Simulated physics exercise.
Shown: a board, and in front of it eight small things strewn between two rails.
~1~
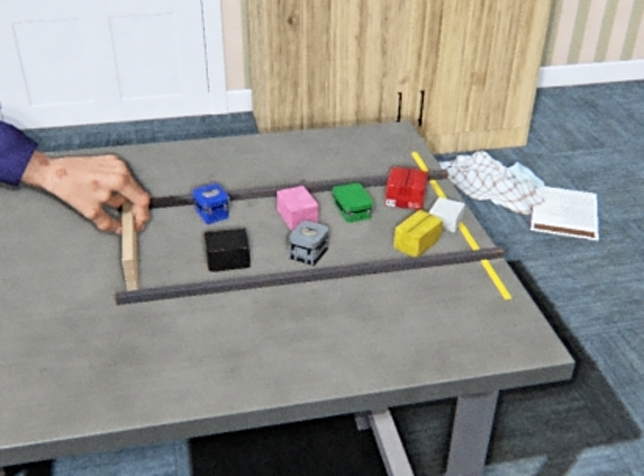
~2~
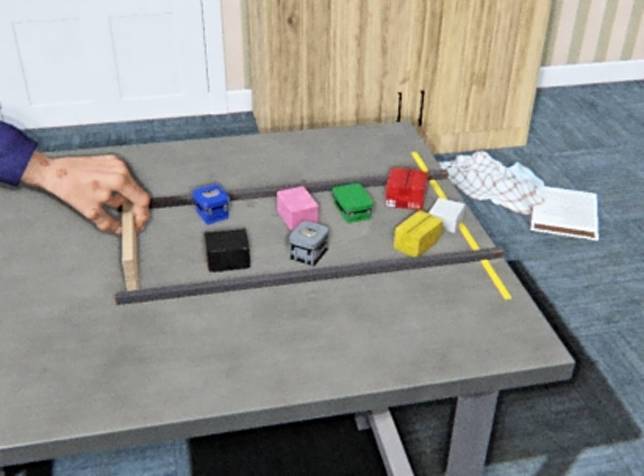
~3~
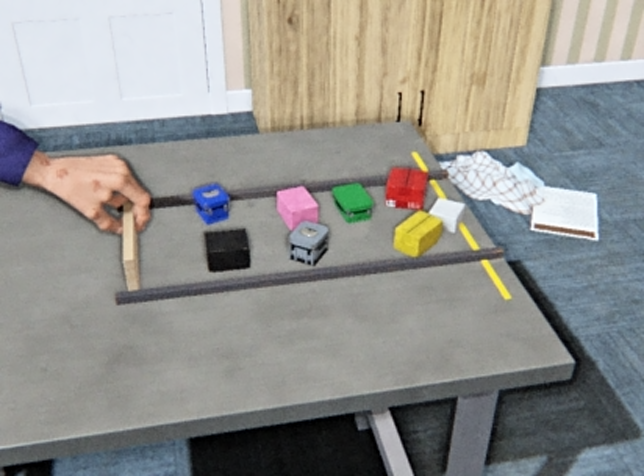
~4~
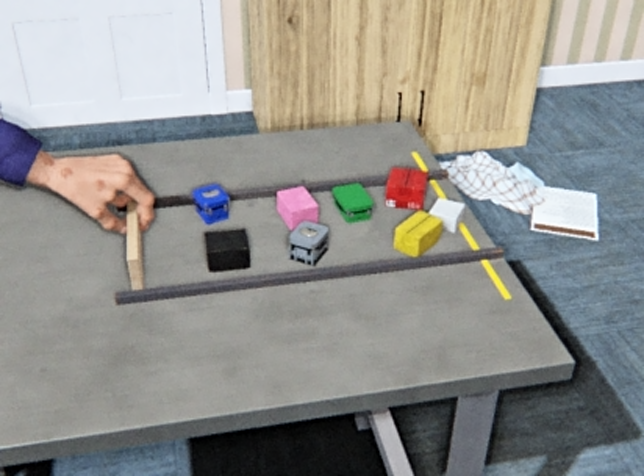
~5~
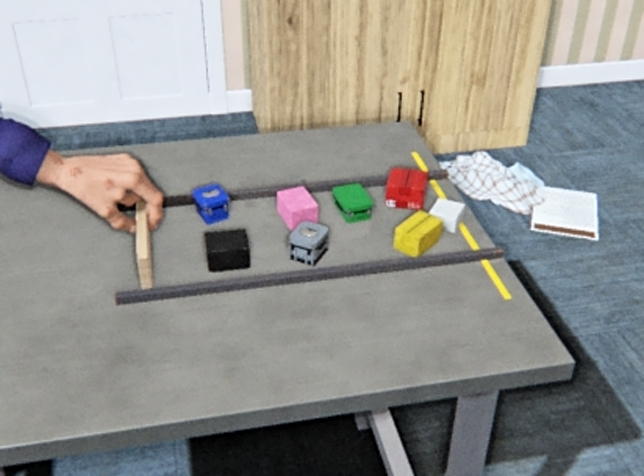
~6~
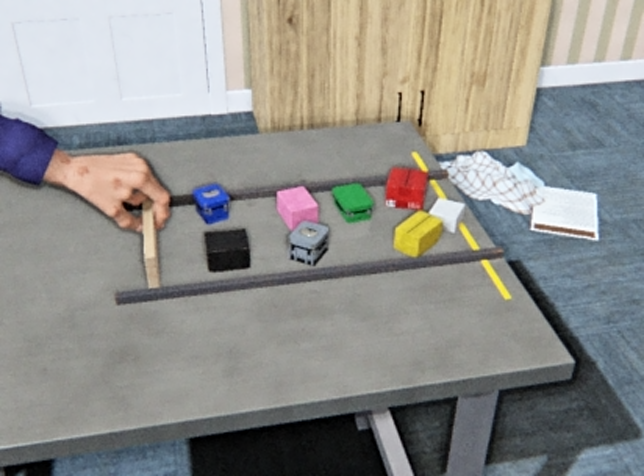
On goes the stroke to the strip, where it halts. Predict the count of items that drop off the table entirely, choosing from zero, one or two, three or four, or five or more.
The count is five or more.
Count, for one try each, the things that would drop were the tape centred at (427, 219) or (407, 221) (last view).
Down on the floor: 5 and 3.
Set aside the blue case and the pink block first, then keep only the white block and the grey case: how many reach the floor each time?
In order, the numbers are 4 and 4.
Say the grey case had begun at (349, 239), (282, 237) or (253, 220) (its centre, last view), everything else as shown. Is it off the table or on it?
Each try in turn, the grey case is gone, then is gone, then is safe.
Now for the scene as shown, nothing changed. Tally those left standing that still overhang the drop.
Count: 2.
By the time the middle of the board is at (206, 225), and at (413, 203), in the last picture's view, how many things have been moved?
Respectively 2 and 8.
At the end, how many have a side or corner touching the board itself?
2 end up touching it.
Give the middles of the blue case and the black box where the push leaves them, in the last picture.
The blue case ends up near (452, 180), and the black box near (485, 221).
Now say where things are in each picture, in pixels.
In the first frame, white block (447, 215); red box (407, 188); yellow box (419, 234); board (130, 233); tape (455, 215).
In the second frame, red box (407, 188); grey case (309, 243).
In the third frame, yellow box (419, 234); board (131, 233).
In the fourth frame, white block (447, 215); black box (227, 251).
In the fifth frame, red box (407, 188); blue case (212, 205).
In the sixth frame, white block (447, 215); red box (407, 188); yellow box (419, 234); board (150, 231); tape (455, 215).
Early on, none off yet; white block at rest near (447, 215); red box at rest near (407, 188); yellow box at rest near (419, 234).
Finally, the number that fall off is five or more; lost, grey case, pink block, green case, yellow box, red box and white block.
